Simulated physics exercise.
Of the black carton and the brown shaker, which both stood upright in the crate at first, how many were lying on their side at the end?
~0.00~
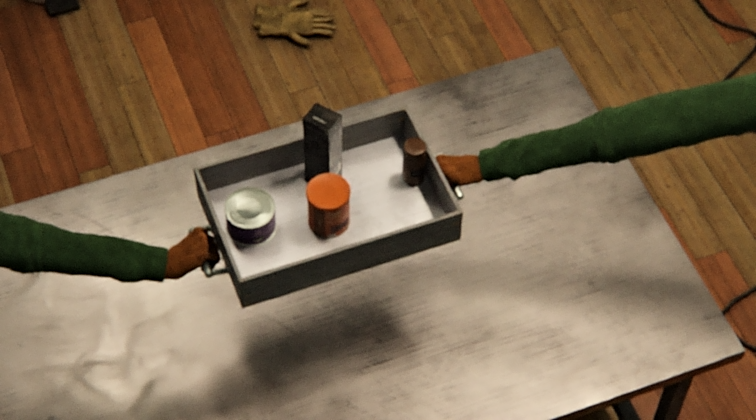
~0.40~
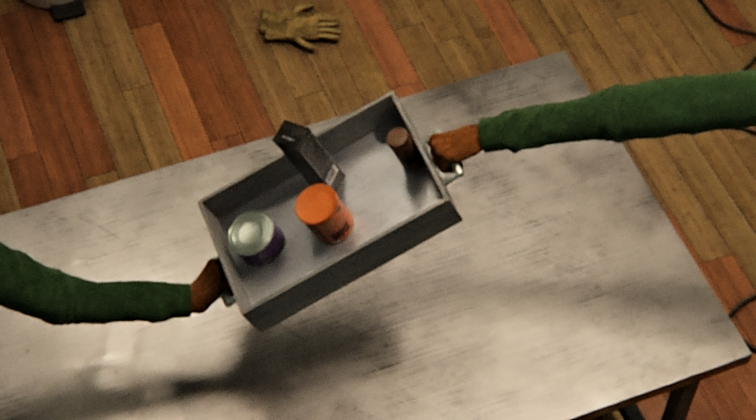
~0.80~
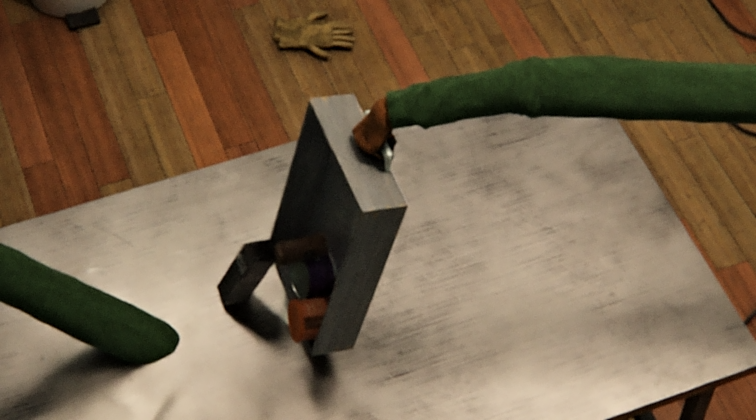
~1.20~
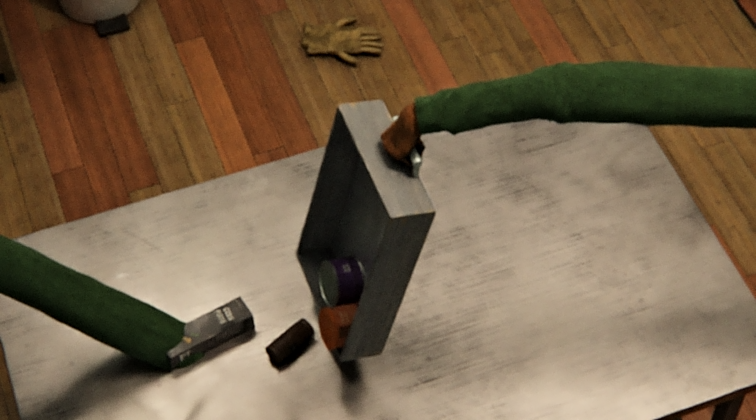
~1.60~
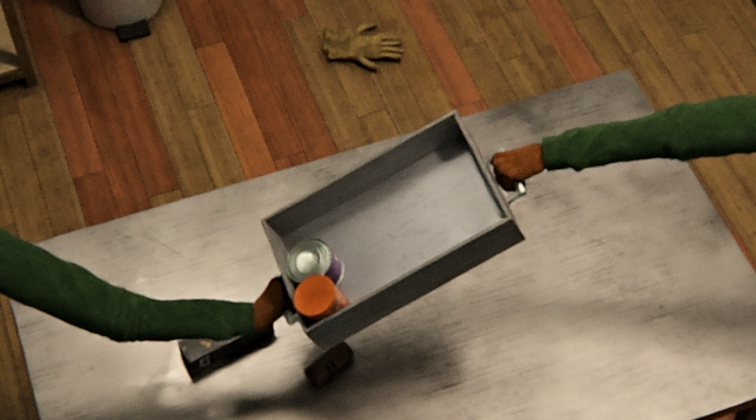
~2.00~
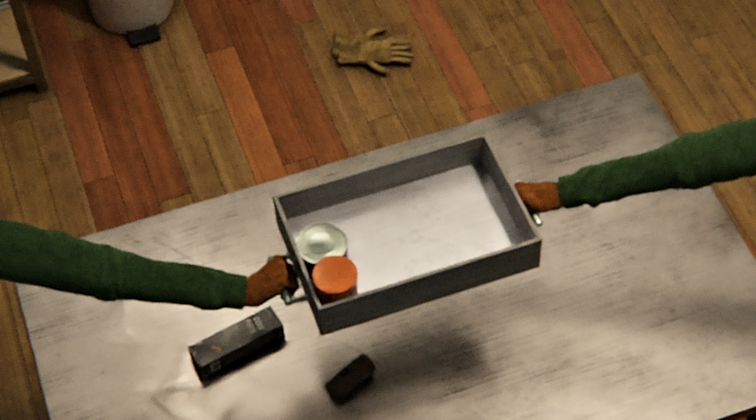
Both of them were. The black carton and the brown shaker each ended up lying on their side on the table.
